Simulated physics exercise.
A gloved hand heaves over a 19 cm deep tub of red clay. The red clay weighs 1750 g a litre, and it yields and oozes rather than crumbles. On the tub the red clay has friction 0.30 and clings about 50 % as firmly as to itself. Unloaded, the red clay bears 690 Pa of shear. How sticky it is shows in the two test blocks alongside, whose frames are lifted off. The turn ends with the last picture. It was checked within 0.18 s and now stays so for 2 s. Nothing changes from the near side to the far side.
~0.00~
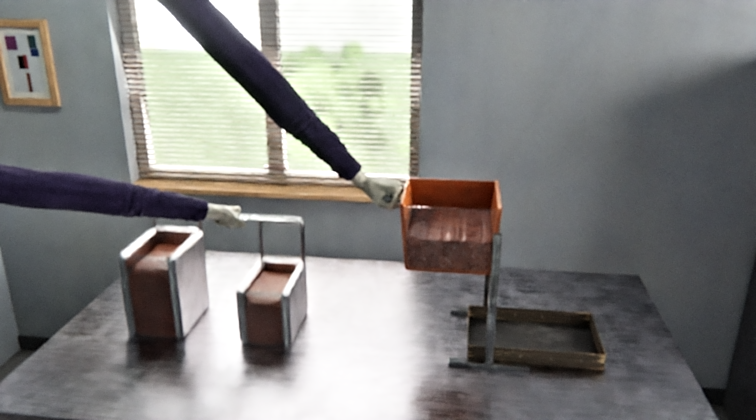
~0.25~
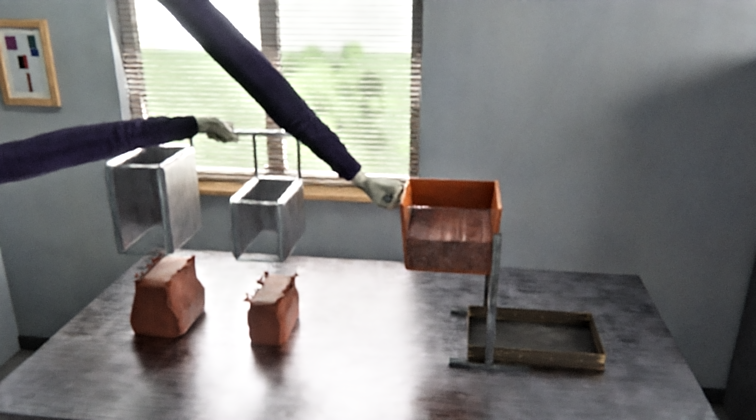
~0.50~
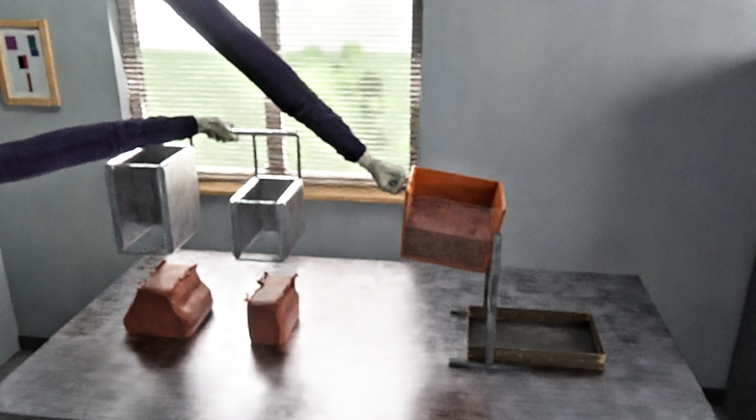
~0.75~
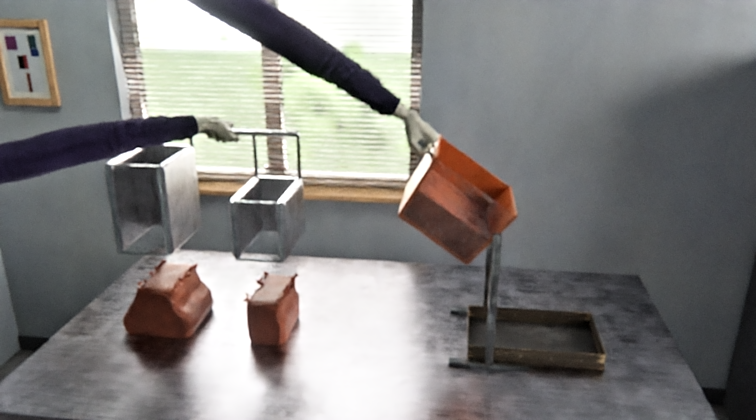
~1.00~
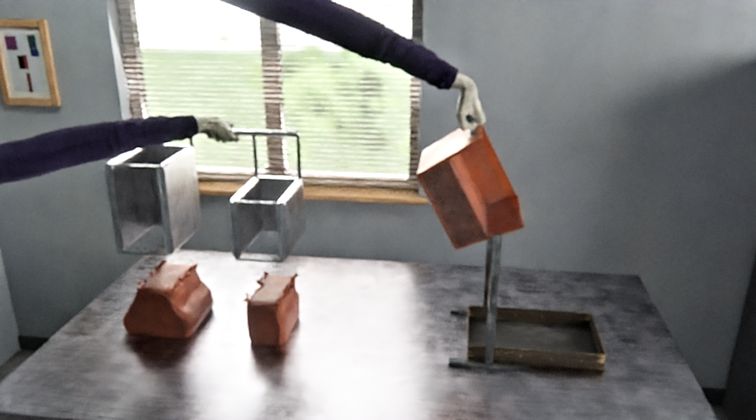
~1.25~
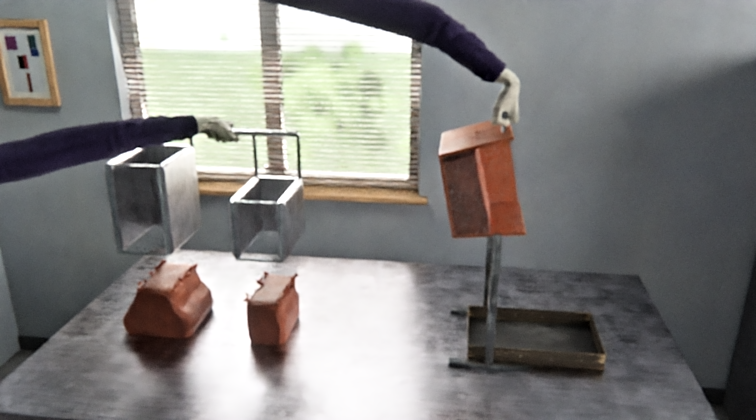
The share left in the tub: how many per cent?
Close to 100 per cent.
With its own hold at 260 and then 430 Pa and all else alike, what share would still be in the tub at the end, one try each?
In that order: 85 %, 100 %.
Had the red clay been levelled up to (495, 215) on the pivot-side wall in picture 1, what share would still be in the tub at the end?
Then about 65 %.
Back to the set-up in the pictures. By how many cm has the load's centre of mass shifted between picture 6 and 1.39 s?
Roughly 1 cm.
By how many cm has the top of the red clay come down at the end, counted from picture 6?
Some 3 cm.
By 1.39 s, the tub is at 79 degrees and holds 100 %.
By 1.56 s, the tub is at 79 degrees and holds 100 %.
By 1.73 s, the tub is at 79 degrees and holds 100 %.
By 1.90 s, the tub is at 79 degrees and holds 100 %.
By 3.25 s, at the end, the tub is at 79 degrees and holds 100 %.
